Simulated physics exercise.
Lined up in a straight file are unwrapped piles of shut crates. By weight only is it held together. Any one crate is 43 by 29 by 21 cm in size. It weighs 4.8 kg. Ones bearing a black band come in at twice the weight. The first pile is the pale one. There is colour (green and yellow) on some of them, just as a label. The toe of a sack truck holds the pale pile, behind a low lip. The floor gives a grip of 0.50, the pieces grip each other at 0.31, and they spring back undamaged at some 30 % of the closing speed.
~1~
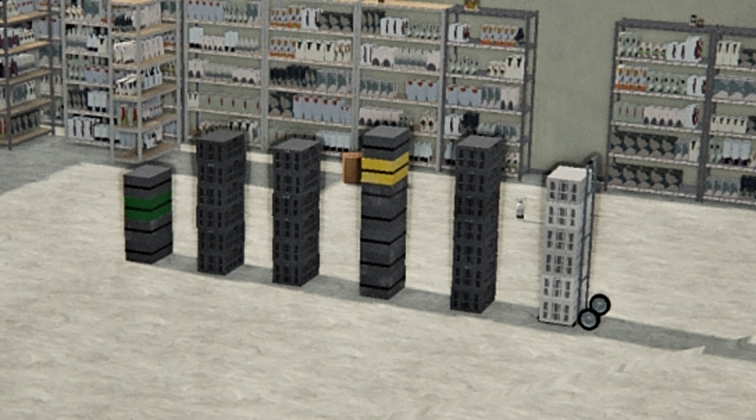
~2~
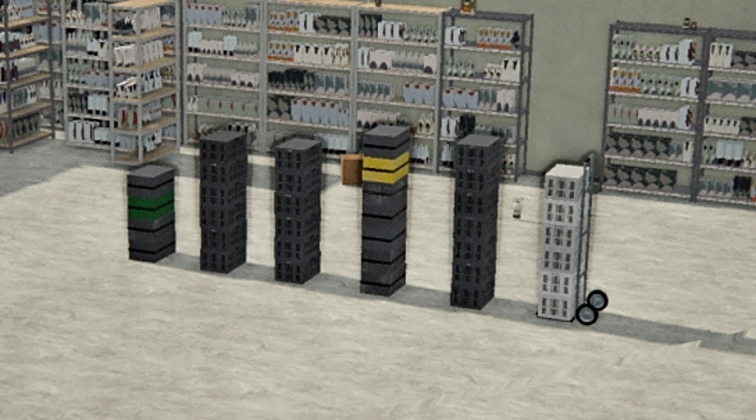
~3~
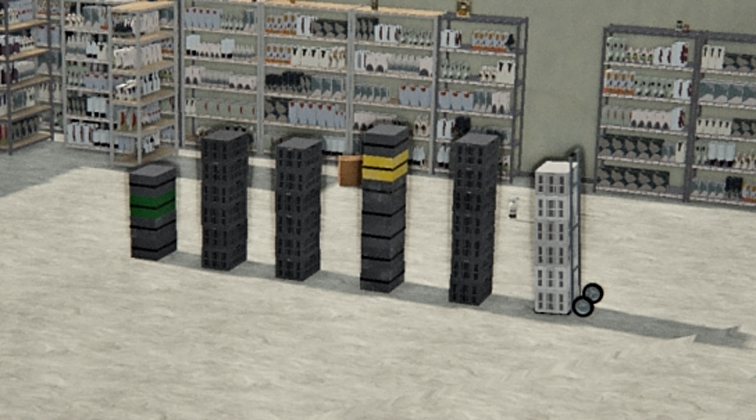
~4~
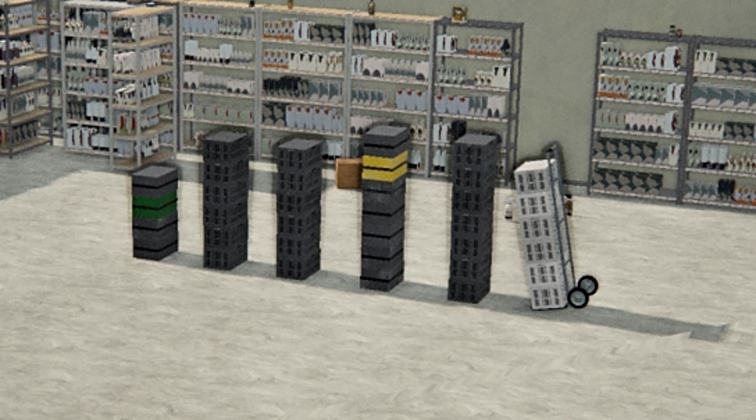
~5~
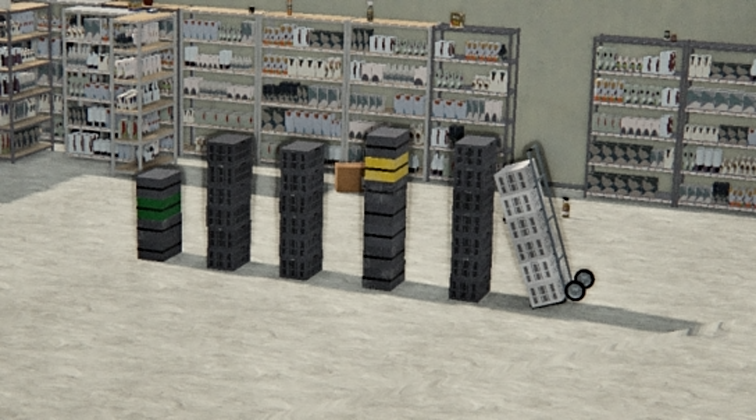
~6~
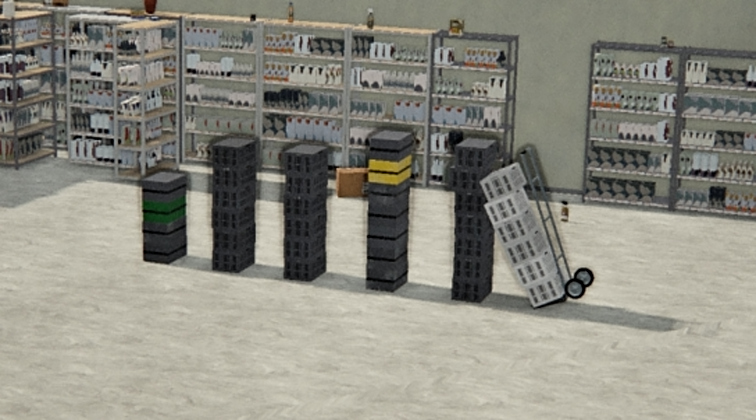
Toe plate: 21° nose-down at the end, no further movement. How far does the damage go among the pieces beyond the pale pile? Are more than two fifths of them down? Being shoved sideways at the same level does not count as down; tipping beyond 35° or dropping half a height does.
Yes.
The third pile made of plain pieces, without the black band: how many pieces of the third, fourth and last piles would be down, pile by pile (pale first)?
Pieces down: Third pile 6, fourth pile 5, last pile 3.
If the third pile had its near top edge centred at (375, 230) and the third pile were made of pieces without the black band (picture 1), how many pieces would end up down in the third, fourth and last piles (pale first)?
Counts down - third: 2; fourth: 3; last: 0.
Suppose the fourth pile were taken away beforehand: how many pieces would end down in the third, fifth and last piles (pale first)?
Pile by pile, that comes to third 7, fifth 5 and last 3.
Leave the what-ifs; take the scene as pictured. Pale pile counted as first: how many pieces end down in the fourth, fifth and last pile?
Counting each pile, the fourth has 5, the fifth 5 and the last 3.
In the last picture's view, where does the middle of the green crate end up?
End point in last frame: Roughly (67, 237).
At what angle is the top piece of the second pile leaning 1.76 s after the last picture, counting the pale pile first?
It leans some 40°.
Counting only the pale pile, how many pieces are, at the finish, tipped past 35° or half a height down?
6 pieces.
Then, 0.84 s later than the last frame, 6 of the pale pile down; none of the 30 other crates down, 10 disturbed; yellow crate moved 7 cm.
Then, 1.76 s later than the last frame, 6 of the pale pile down; 13 of the 30 other crates down; yellow crate tilted 40°, 28 cm lower.
Then, 2.84 s later than the last frame, 6 of the pale pile down; 26 of the 30 other crates down; green crate tilted 73°, 37 cm lower; yellow crate tilted 49°, 64 cm lower.
When it is over, 6 of the pale pile down; 26 of the 30 other crates down; green crate upside down; yellow crate tilted 49°, 64 cm lower. That is 87 per cent. In pixels of the last frame, middles, green crate near (67, 237), yellow crate near (271, 219).
